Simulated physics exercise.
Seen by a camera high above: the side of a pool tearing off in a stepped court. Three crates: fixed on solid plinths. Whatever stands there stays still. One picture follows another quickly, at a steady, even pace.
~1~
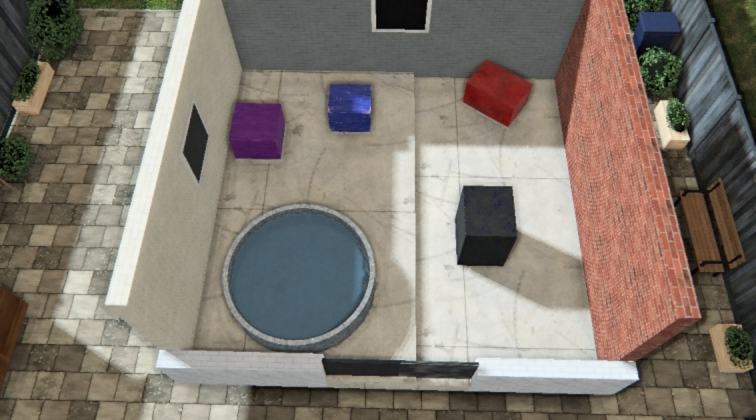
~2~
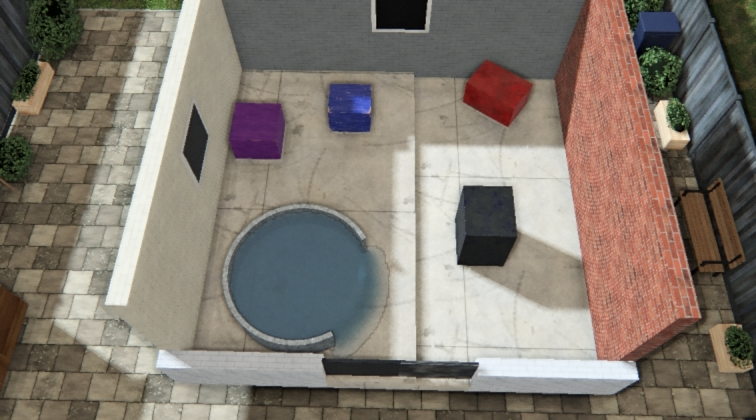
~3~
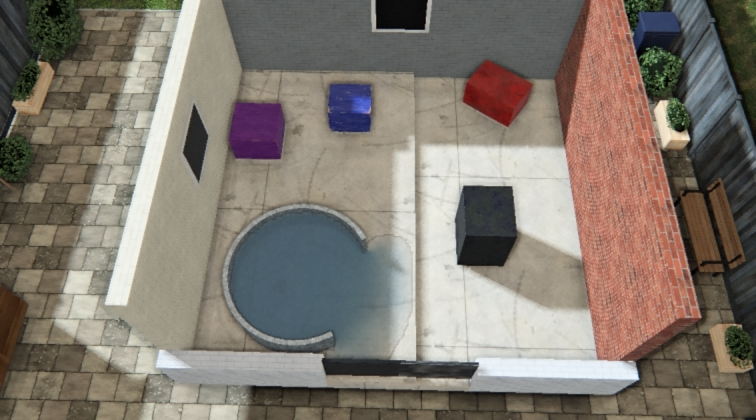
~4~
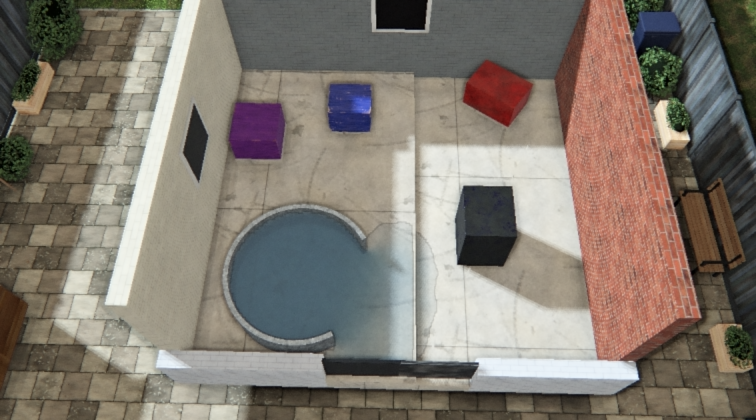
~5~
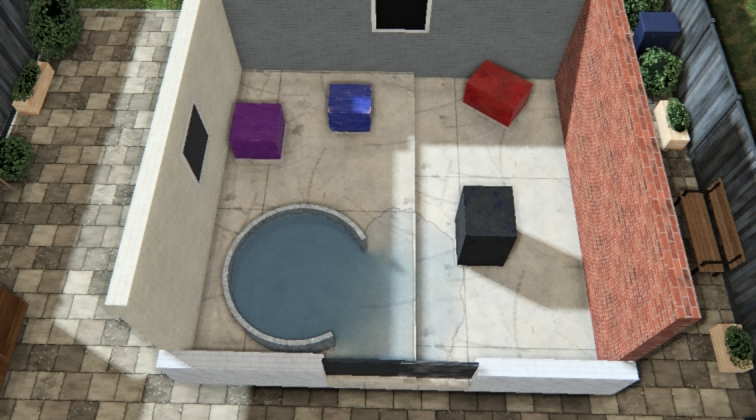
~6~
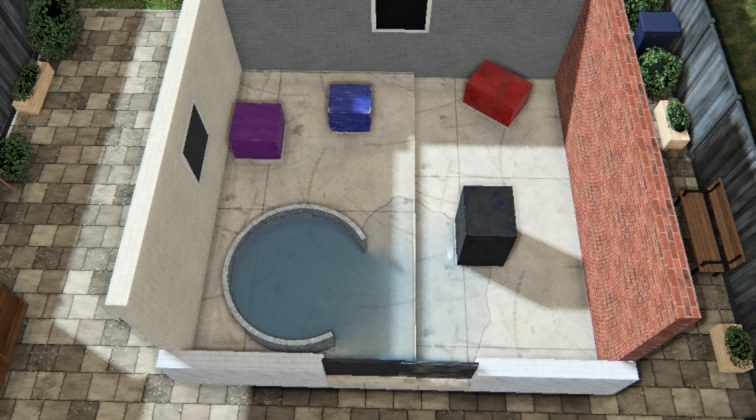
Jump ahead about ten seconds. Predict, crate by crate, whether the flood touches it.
My prediction: The blue crate stays above the water. The red crate is not above the water. The purple crate stays above the water.
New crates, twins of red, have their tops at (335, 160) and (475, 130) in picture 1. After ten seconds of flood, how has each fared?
Going in order, the first crate remains untouched while the second gets reached.
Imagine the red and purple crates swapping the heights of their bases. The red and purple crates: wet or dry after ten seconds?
Result: Red crate gets splashed; purple crate comes through fine.
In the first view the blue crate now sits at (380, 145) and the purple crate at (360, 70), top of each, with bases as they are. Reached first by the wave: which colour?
That should be the crate marked red.
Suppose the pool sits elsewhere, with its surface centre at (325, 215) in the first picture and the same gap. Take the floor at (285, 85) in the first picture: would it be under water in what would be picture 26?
Not reached.
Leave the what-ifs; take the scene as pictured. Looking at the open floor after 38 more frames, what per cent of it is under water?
Roughly 60 per cent.
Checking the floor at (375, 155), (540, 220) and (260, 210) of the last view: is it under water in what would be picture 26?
First spot clear, second spot swamped, third spot clear.
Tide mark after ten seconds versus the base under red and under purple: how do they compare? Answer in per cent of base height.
320 and 10 per cent, in that order.
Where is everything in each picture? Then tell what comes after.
The round pool at (300, 272) is whole and still, in the first picture.
The front is at (335, 352), out from the gap at (367, 298), in the second picture.
The front is at (398, 242), out from the gap at (367, 299), in the third picture.
The front is at (419, 240), out from the gap at (367, 300), in the fourth picture.
The front is at (416, 217), out from the gap at (367, 300), in the fifth picture.
Water pours out at (367, 300) and has run to (452, 224), in the sixth picture.
A moment on, water covers 25 % of the floor; the blue crate not reached, the red crate not reached, the purple crate not reached.
Next, water covers 35 % of the floor; the blue crate not reached, the red crate not reached, the purple crate not reached.
Then, water covers 50 % of the floor; the blue crate not reached, the red crate water round its plinth, the purple crate not reached.
Later, water covers 60 % of the floor; the blue crate not reached, the red crate water round its plinth, the purple crate not reached.
In the end, water covers 60 % of the floor; the blue crate stayed above the water, the red crate was topped, the purple crate stayed above the water.
